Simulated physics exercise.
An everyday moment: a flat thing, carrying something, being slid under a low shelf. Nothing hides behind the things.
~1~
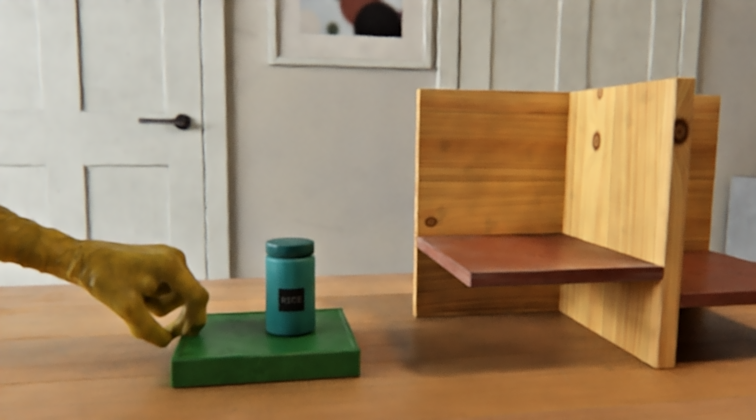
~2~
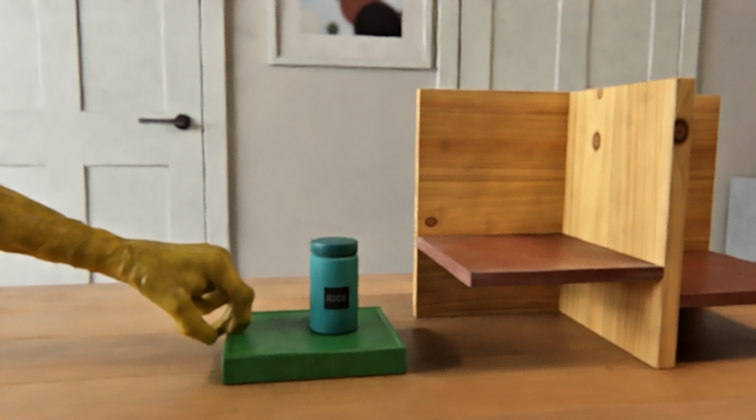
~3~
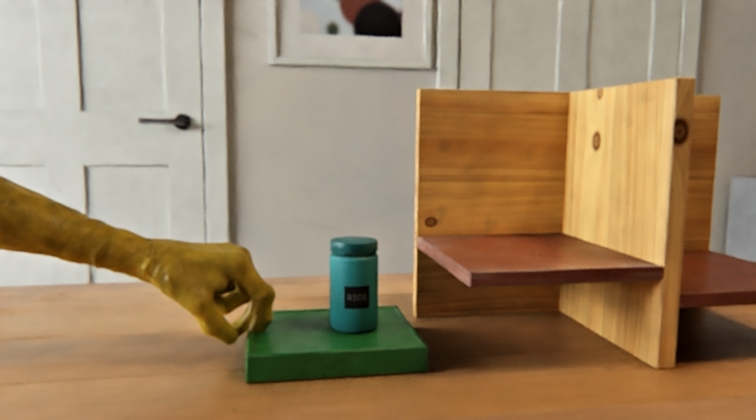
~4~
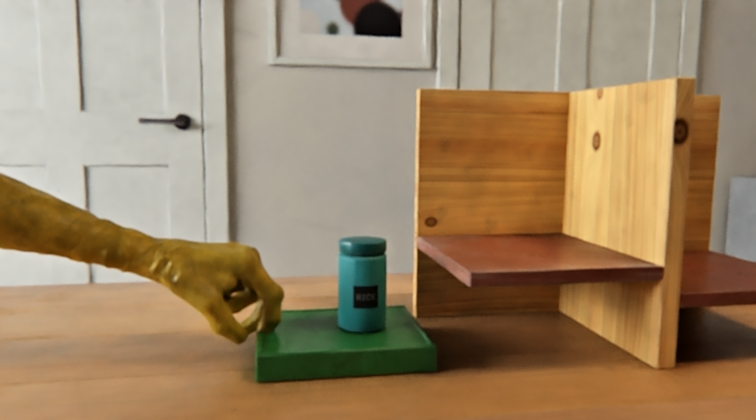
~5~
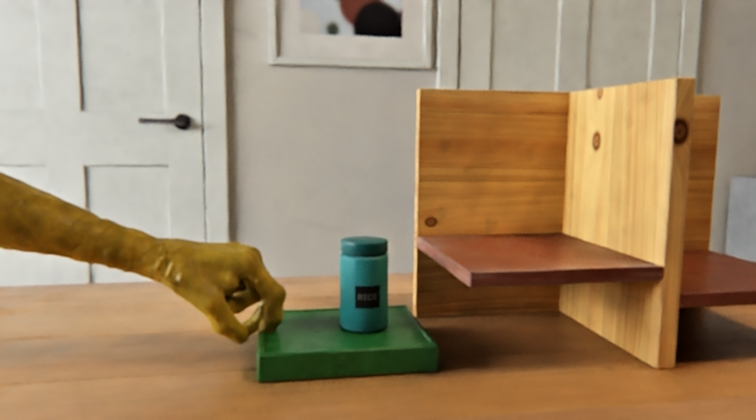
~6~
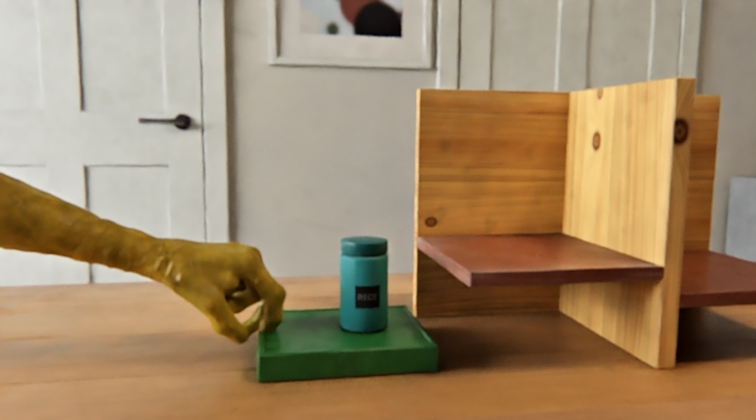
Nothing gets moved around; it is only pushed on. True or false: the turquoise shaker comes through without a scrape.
False.
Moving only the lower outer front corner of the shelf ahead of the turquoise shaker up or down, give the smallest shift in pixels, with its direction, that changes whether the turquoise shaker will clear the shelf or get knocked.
Roughly 32 pixels, upward.
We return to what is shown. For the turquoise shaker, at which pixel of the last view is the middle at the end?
It comes to rest at about (367, 327) in the last picture.
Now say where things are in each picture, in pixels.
The first frame shows hand sliding it forward; turquoise shaker (291, 285); shelf (614, 213).
The second frame shows hand sliding it forward; turquoise shaker (334, 283); green tray (312, 341).
The third frame shows hand sliding it forward; turquoise shaker (354, 283); shelf (614, 213).
The fourth frame shows hand sliding it forward; turquoise shaker (362, 282); green tray (340, 339).
The fifth frame shows hand sliding it forward; turquoise shaker (364, 282); shelf (614, 213).
The sixth frame shows hand sliding it forward; turquoise shaker (364, 282); green tray (342, 339).
Then, 1.52 s after the last picture, turquoise shaker tipped 16° from how it was near (419, 280).
At rest, the turquoise shaker is knocked back, near (367, 327).
